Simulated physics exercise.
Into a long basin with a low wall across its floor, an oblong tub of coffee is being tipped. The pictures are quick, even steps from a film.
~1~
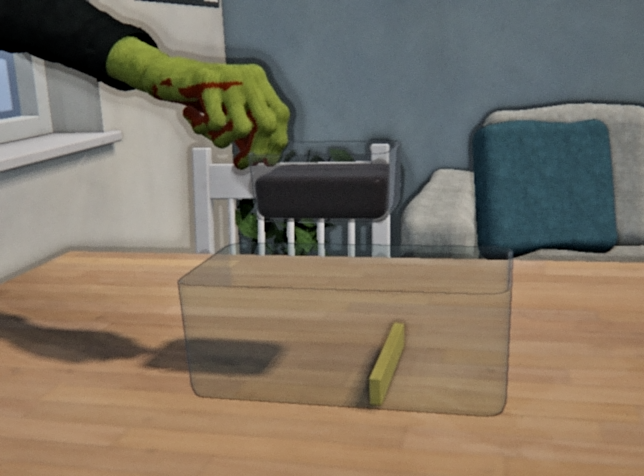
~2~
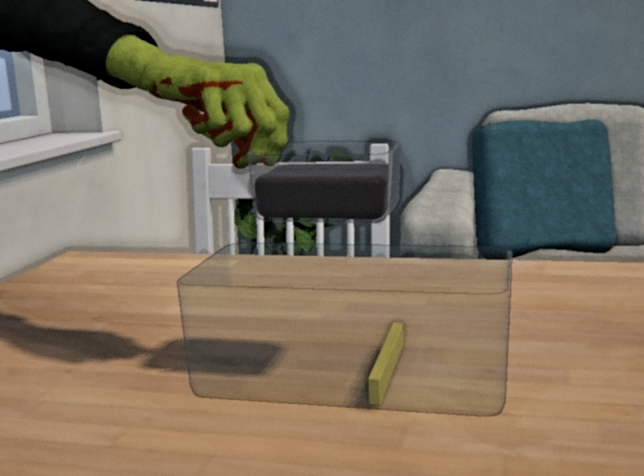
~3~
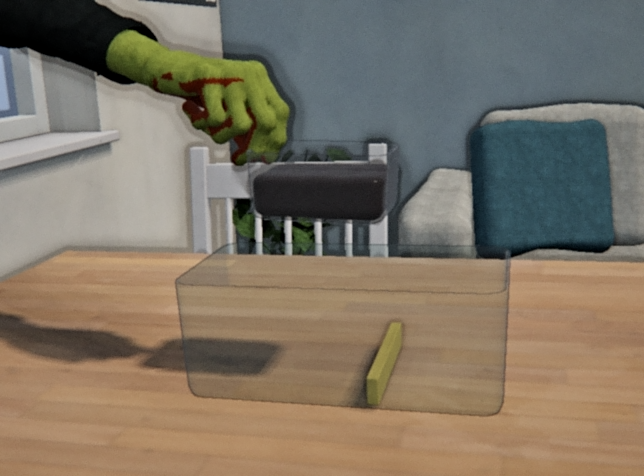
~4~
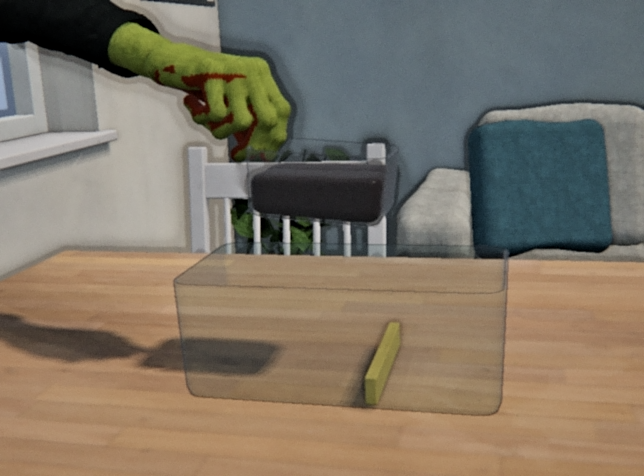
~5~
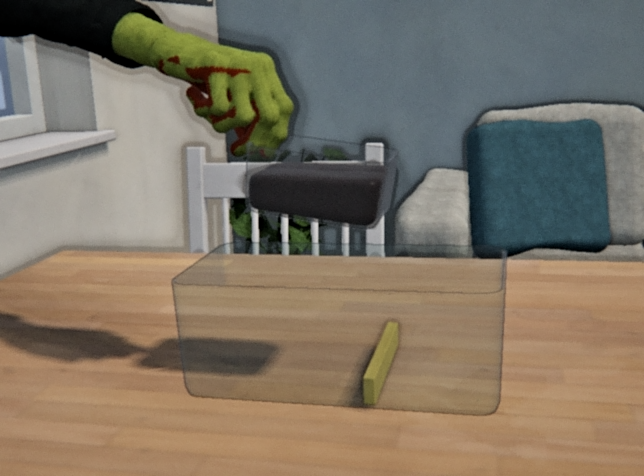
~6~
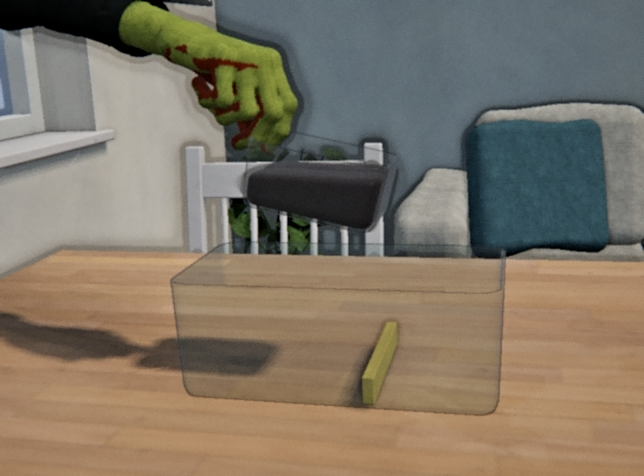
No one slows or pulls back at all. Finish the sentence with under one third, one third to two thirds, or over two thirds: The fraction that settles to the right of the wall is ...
The fraction that settles to the right of the wall is over two thirds.
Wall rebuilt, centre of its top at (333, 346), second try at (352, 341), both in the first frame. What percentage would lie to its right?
Roughly 95 % and 95 %.
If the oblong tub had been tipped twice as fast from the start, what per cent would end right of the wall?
Share on the right: Some 70 percent.
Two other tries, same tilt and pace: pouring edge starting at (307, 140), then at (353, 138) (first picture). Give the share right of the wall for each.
Near 15 in a hundred first, near 65 in a hundred second.
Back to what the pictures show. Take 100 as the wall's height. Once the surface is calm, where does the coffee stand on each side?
Near 10 in a hundred to the left, 80 to the right.
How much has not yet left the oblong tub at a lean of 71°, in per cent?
Near 45 percent is still in there.
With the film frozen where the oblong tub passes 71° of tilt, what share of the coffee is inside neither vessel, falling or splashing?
Roughly 30 per cent.
A moment on, the oblong tub is tipped part way and 45 per cent is still to pour, 0 is left of the wall and 25 right of it.
Next, the oblong tub is tipped right over and 7 per cent is still to pour, 11 is left of the wall and 77 right of it.
Then the oblong tub is tipped right over and 0 per cent is still to pour, 14 is left of the wall and 85 right of it.
Later the oblong tub is tipped right over and 0 per cent is still to pour, 15 is left of the wall and 85 right of it.
Finally, 15 per cent lies left of the wall, 85 right of it and 1 outside.
